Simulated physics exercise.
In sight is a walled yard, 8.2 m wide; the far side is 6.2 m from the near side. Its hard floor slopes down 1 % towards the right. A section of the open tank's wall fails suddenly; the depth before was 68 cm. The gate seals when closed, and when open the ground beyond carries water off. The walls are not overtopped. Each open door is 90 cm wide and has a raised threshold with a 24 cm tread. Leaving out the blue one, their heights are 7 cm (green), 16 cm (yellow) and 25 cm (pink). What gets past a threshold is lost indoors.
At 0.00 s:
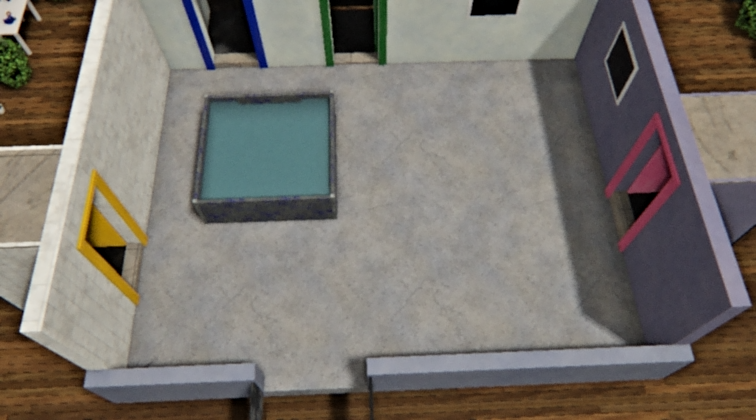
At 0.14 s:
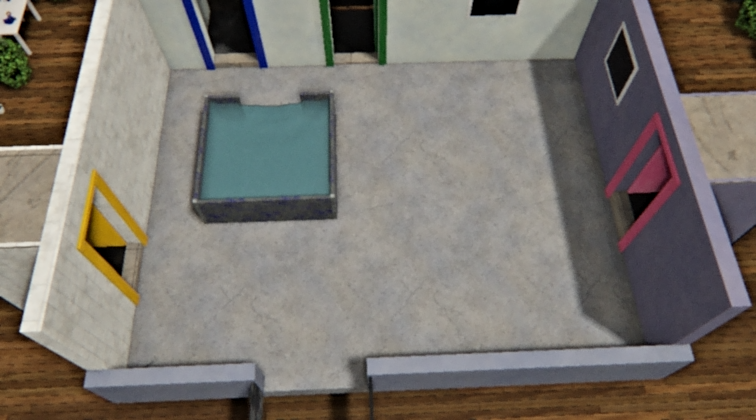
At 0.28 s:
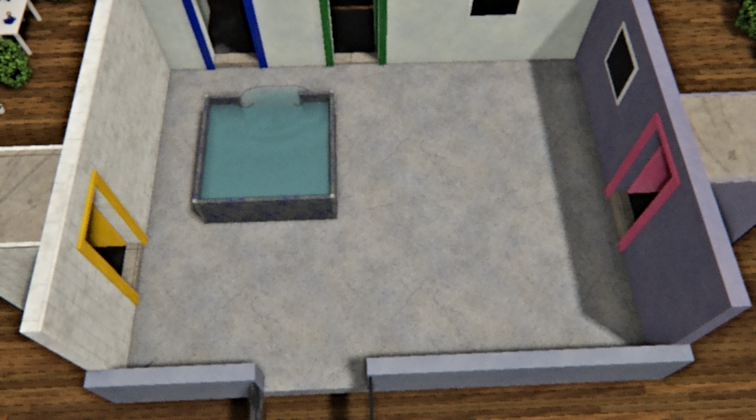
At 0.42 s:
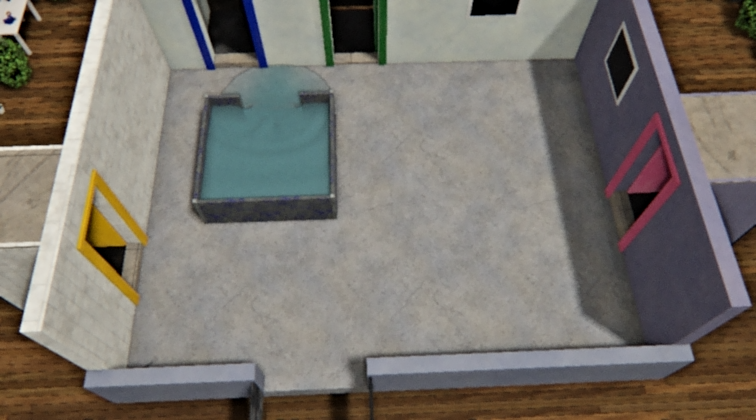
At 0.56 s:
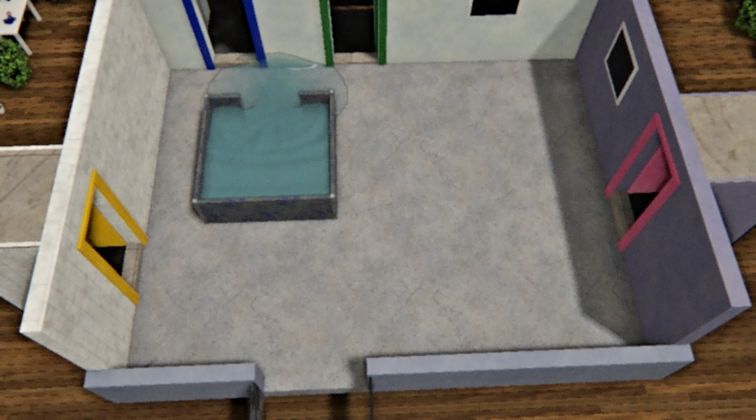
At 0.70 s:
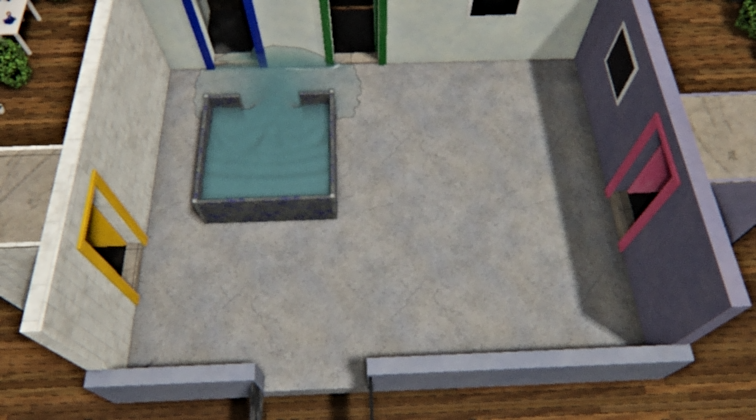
Water poured out through a gap that opened in the far side of a square open tank in a walled yard, spreading in a thin sheet across the floor behind it and reaching the blue door.
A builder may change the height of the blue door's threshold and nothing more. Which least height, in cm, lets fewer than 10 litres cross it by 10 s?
Close to 36 cm is just enough.
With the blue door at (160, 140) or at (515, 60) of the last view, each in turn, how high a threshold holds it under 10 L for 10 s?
Roughly 10.0 and 6.0 cm.
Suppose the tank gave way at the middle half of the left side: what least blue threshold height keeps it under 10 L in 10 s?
About 18 cm.
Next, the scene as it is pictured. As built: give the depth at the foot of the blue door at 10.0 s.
About 8.0 cm.
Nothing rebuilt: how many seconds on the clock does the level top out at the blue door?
Around 1.4 s.
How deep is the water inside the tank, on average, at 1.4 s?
Some 48 cm.
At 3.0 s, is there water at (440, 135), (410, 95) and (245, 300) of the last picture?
In that order: Under water, under water, not reached.
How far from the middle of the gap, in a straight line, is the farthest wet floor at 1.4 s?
Roughly 3.4 m.
After 1.4 s water covers 10 % of the floor, deepest (48 cm) near (279, 69); 31 cm at the blue door, 46 litres in over its 15 cm threshold.
After 3.0 s water covers 40 % of the floor, deepest (32 cm) near (171, 72); 23 cm at the blue door, 172 litres in over its 15 cm threshold.
After 10.0 s water covers 90 % of the floor, deepest (12 cm) near (572, 287); 8 cm at the blue door, 219 litres in over its 15 cm threshold.
At the blue door as built, the water arrived by 0.6 s and peaked near 31 cm at 1.4 s.
Run again over the same 10 s with other heights there, 20 litres in over 32.5 cm, 0 litres over 44.5 cm. The limit of 10 litres is kept from about 36 cm up.
